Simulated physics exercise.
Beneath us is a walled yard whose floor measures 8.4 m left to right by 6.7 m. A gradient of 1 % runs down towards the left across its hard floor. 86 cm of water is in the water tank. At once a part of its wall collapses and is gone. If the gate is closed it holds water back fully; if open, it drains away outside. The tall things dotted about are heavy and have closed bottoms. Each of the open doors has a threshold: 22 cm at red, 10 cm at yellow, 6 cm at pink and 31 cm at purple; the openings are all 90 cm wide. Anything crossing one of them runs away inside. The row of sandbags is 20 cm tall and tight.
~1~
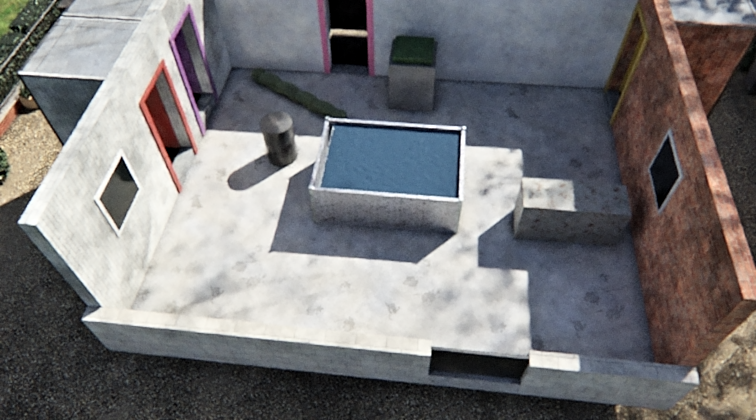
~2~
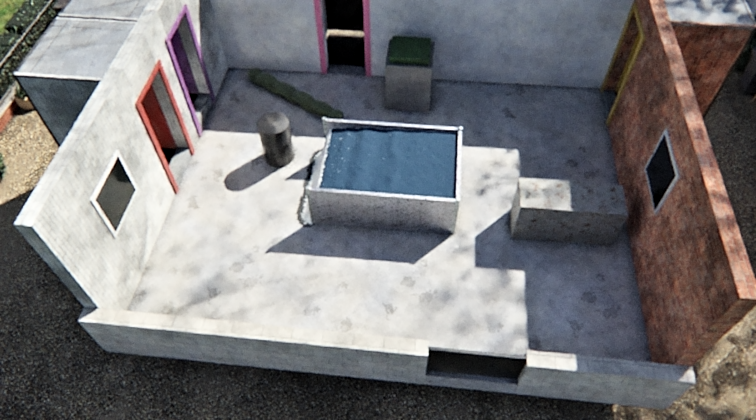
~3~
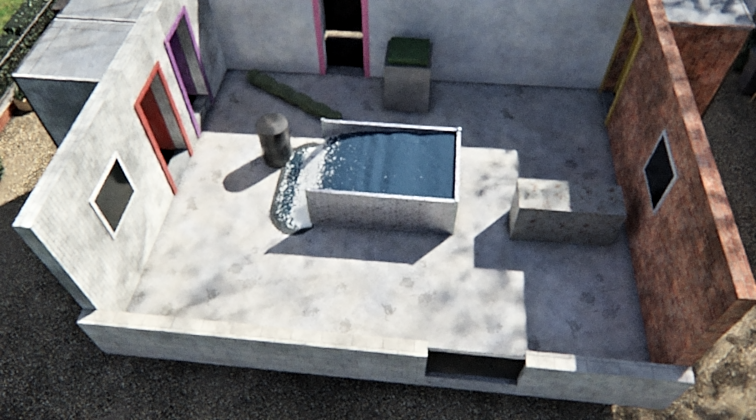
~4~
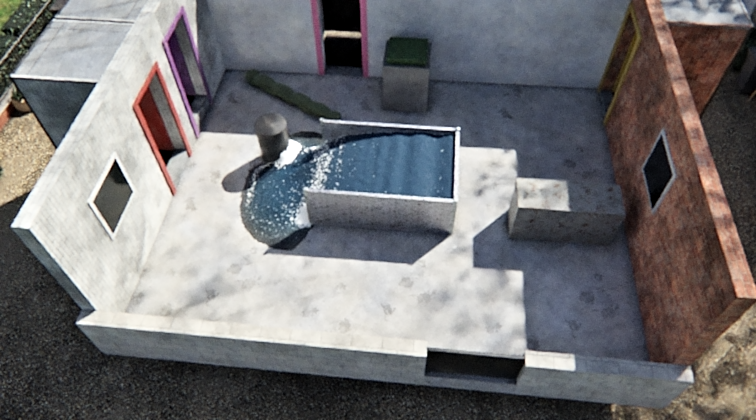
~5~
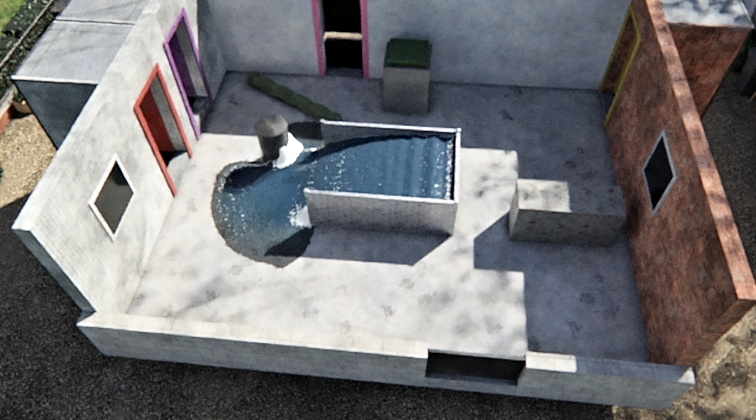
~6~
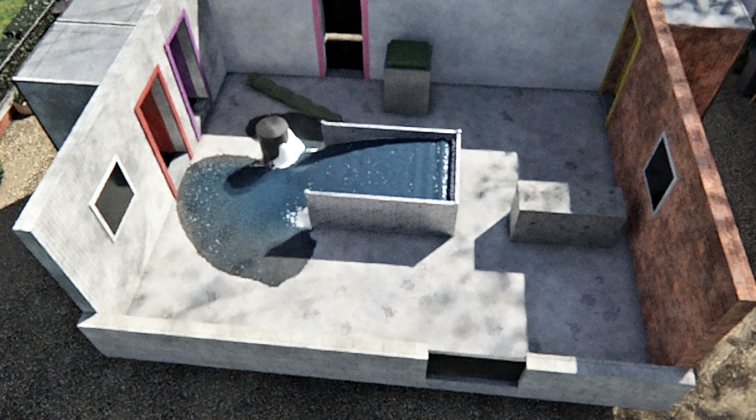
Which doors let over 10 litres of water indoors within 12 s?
The red door overshoots the limit; the yellow door undershoots the limit; the pink door undershoots the limit; the purple door undershoots the limit.
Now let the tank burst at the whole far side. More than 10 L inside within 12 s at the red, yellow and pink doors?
Then red does not exceed it, yellow exceeds it, pink exceeds it.
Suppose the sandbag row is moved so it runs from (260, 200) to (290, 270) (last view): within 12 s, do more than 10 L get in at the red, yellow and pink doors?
Then the red door is too much, the yellow door is fine, and the pink door is too much.
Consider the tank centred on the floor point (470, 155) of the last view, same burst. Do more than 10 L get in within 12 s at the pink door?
Well, pink ends up beyond the mark.
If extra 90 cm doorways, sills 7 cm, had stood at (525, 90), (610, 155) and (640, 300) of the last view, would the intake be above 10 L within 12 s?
Less, less, more.
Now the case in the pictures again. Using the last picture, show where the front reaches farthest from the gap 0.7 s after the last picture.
Somewhere around (227, 72).
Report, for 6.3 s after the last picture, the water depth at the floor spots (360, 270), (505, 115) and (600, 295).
Roughly 4, 2 and 12 cm, in turn.
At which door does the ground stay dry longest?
Lab note: Last arrival at the yellow door.
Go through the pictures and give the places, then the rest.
The first frame shows the water tank at (390, 160) is whole and still, 86 cm deep.
In the second frame, water pours out at (321, 177) and has run 0.9 m, to (310, 225); typically 7 cm deep outside, 86 cm at the water tank's back.
In the third frame, the front is at (288, 230), 1.1 m from the gap at (320, 178); 1.5 m2 of floor is under water; 86 cm left at the back of the water tank.
In the fourth frame, water pours out at (320, 180) and has run 1.5 m, to (259, 236); typically 14 cm deep outside, 85 cm at the water tank's back.
In the fifth frame, water pours out at (320, 181) and has run 2.0 m, to (216, 213); typically 10 cm deep outside, 78 cm at the water tank's back.
In the sixth frame, the front is at (180, 194), 2.7 m from the gap at (321, 182); 7.0 m2 of floor is under water; 72 cm left at the back of the water tank.
Then, 0.7 s after the last picture water covers 25 % of the floor and is deepest (55 cm) near (296, 164); red door 44 cm at the sill, 92 L in, yellow door not reached, pink door not reached, purple door 7 cm at the sill, 0 L in.
Then, 1.5 s after the last picture water covers 30 % of the floor and is deepest (61 cm) near (123, 325); red door 41 cm at the sill, 192 L in, yellow door not reached, pink door not reached, purple door 13 cm at the sill, 0 L in.
Then, 2.8 s after the last picture water covers 45 % of the floor and is deepest (38 cm) near (119, 335); red door 25 cm at the sill, 263 L in, yellow door not reached, pink door 7 cm at the sill, 0 L in, purple door 11 cm at the sill, 0 L in.
Then, 6.3 s after the last picture water covers 85 % of the floor and is deepest (16 cm) near (601, 253); red door 14 cm at the sill, 268 L in, yellow door not reached, pink door 2 cm at the sill, 1 L in, purple door 14 cm at the sill, 0 L in.
Then, 11.3 s after the last picture water covers 95 % of the floor and is deepest (10 cm) near (418, 363); red door 8 cm at the sill, 268 L in, yellow door 5 cm at the sill, 1 L in, pink door 4 cm at the sill, 4 L in, purple door 8 cm at the sill, 0 L in.
